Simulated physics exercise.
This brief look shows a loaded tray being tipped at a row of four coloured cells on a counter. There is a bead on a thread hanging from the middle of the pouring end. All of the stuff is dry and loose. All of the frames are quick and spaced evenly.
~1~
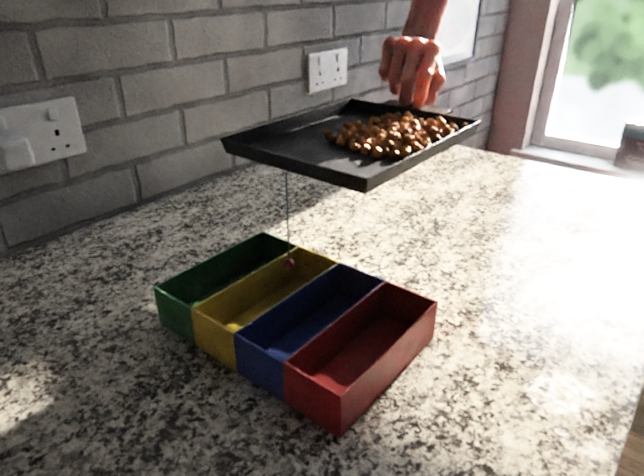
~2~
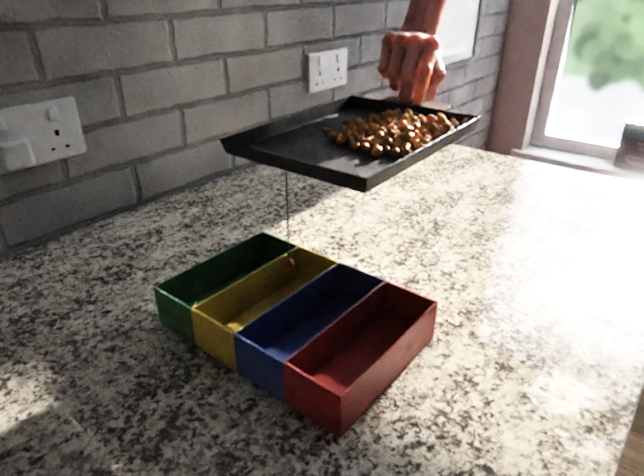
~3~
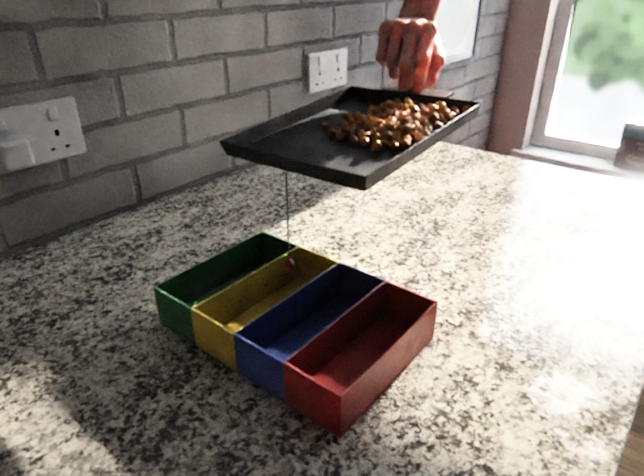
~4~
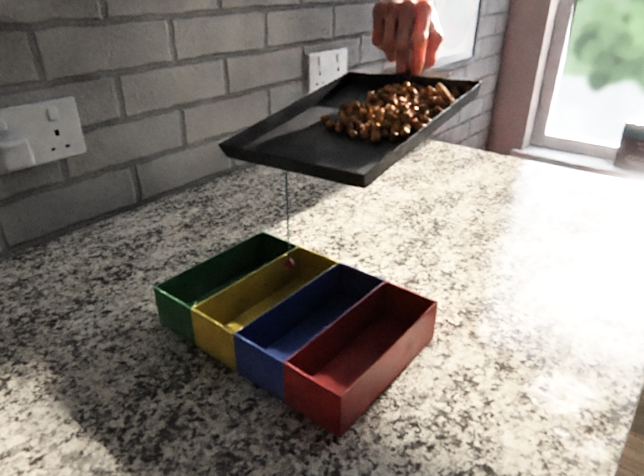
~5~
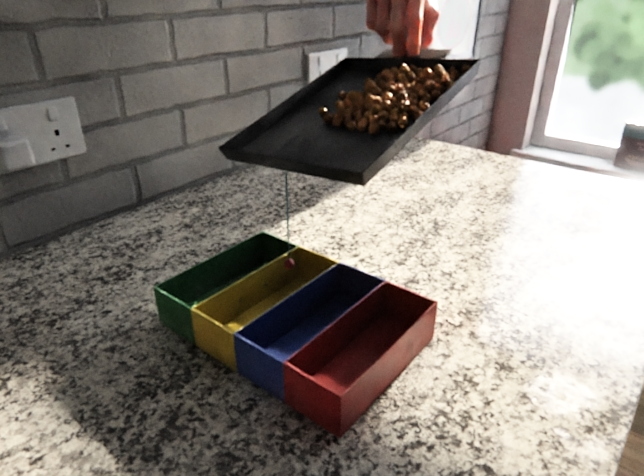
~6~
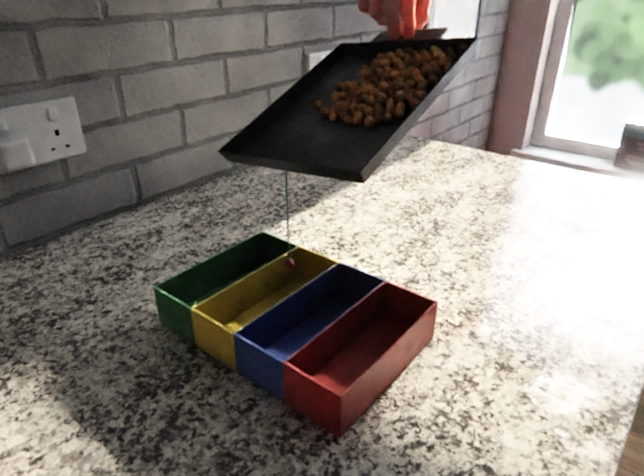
Black tray of small brown roasted pieces tilting steadily toward its near edge as a hand lifts the far end above four coloured boxes.
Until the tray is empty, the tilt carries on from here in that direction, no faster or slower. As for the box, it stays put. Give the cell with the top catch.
Top catch: The green cell.
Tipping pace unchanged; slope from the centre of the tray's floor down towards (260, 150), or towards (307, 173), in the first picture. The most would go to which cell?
First aim: That green cell. Second aim: That blue cell.
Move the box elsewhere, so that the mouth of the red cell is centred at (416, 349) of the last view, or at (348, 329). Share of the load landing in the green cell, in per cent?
30 %, then 50 %.
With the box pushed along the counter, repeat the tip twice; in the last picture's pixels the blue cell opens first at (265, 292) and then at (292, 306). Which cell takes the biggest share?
The yellow cell, then the cell in green.
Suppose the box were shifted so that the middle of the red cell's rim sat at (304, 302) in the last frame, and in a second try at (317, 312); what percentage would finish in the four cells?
You'd see around 90 per cent and then around 90 per cent.
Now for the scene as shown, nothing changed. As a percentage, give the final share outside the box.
I'd say around 20 per cent.
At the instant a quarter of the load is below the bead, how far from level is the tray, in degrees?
Roughly 80°.
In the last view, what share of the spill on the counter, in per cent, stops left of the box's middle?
I'd say some 100 in a hundred.
Soon after the last picture, tray tipped steeply; most on the tray; a stray few in the green cell; about a quarter falling or outside the box.
A little later, tray tipped past a quarter turn; about half on the tray; about a quarter in the green cell; a small part in the yellow cell; a stray few in the blue cell; a stray few in the red cell; about a quarter falling or outside the box.
Later still, tray tipped past a quarter turn; about half in the green cell; about a quarter in the yellow cell; a small part in the blue cell; a stray few in the red cell; about a quarter falling or outside the box.
At rest, tray tipped past a quarter turn; about half in the green cell; about a quarter in the yellow cell; a small part in the blue cell; a stray few in the red cell; about a quarter outside the box.
